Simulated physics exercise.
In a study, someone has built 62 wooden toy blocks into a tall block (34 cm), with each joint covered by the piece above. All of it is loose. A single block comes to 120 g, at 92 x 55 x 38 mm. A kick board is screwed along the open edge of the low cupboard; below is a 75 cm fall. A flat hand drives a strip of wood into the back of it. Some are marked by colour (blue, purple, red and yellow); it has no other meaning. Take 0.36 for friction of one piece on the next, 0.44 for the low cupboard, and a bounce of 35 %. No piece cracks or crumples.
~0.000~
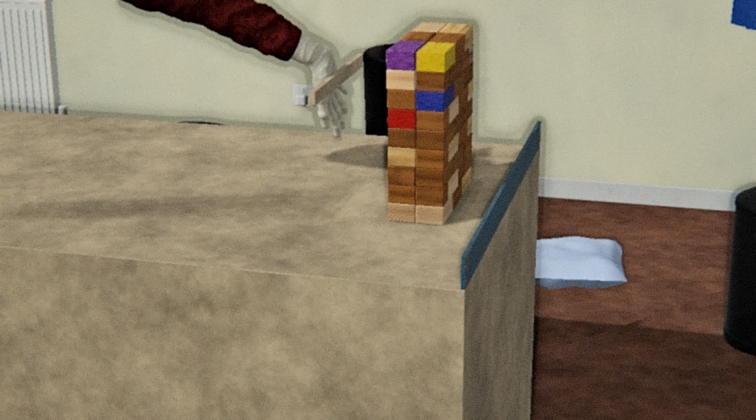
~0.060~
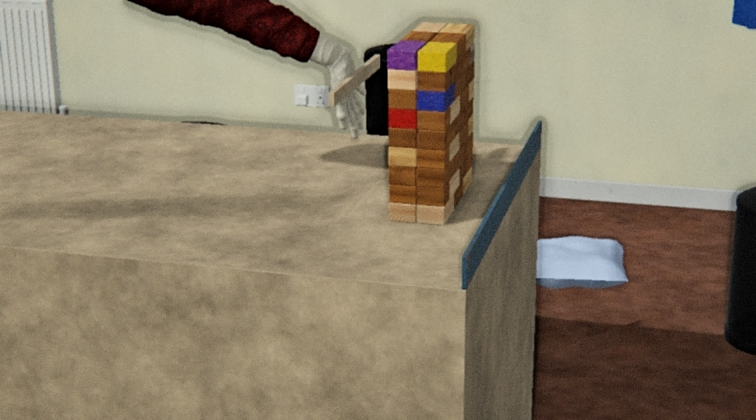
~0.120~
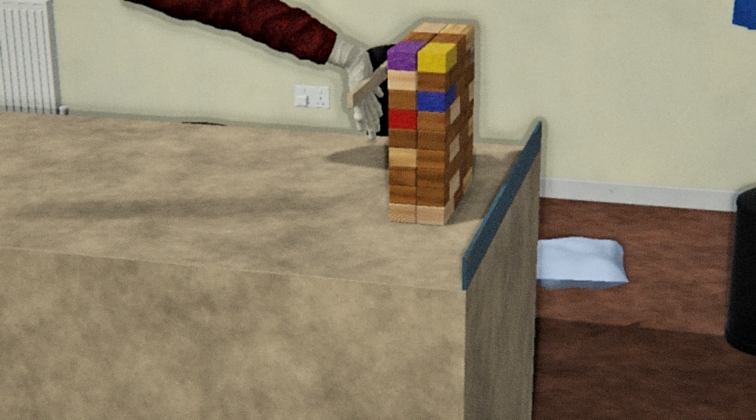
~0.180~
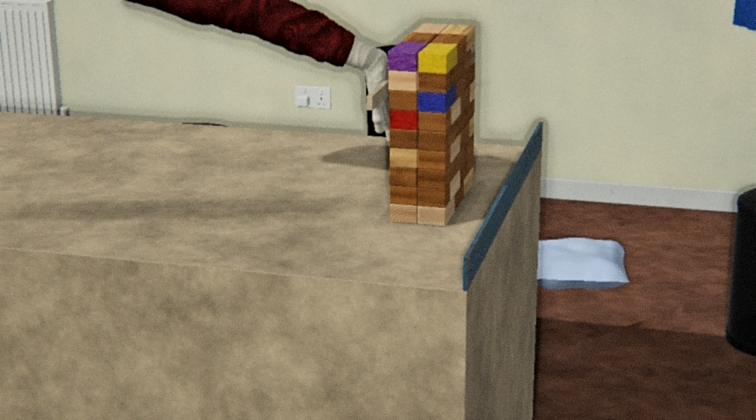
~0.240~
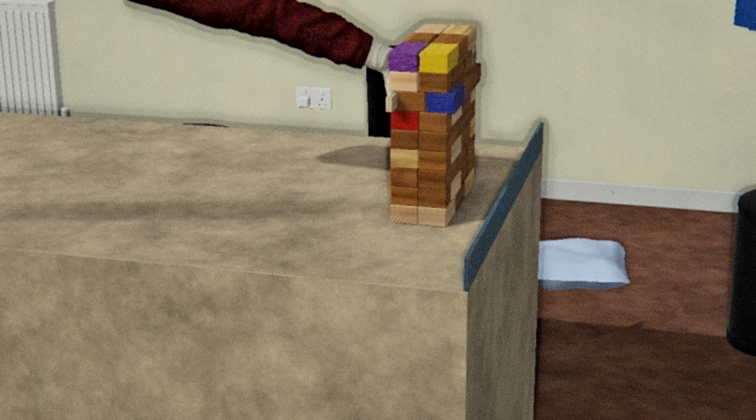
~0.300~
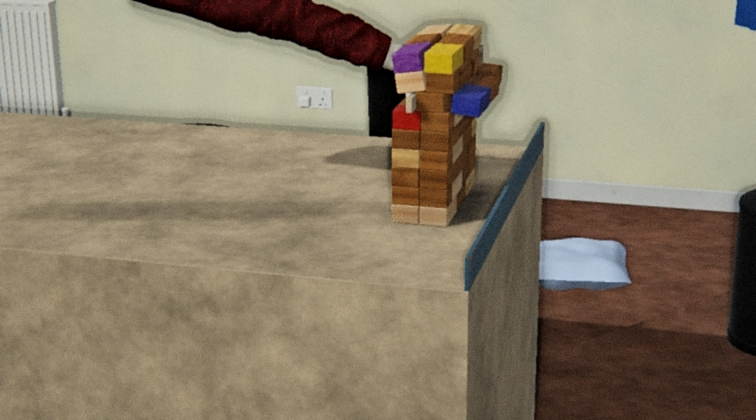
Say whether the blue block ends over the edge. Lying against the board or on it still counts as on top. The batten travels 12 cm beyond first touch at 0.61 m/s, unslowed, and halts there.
It goes over the edge.
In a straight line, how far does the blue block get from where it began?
Some 108 cm.
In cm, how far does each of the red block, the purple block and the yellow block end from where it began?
Red 0, purple 36, yellow 142.
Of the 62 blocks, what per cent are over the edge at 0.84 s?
By then 20 per cent.
After 0.52 s, 2 of the 62 blocks over the edge; blue block leaning 67°, 28 cm lower; purple block on its side.
After 0.84 s, 13 of the 62 blocks over the edge; blue block upside down; yellow block upside down.
After 1.30 s, 20 of the 62 blocks over the edge; blue block on its side; purple block upside down.
By the end (1.8 s), 20 of the 62 blocks over the edge; blue block on its side; purple block upside down; red block shifted 6 mm. As the last picture would show them, middles, purple block near (325, 201).
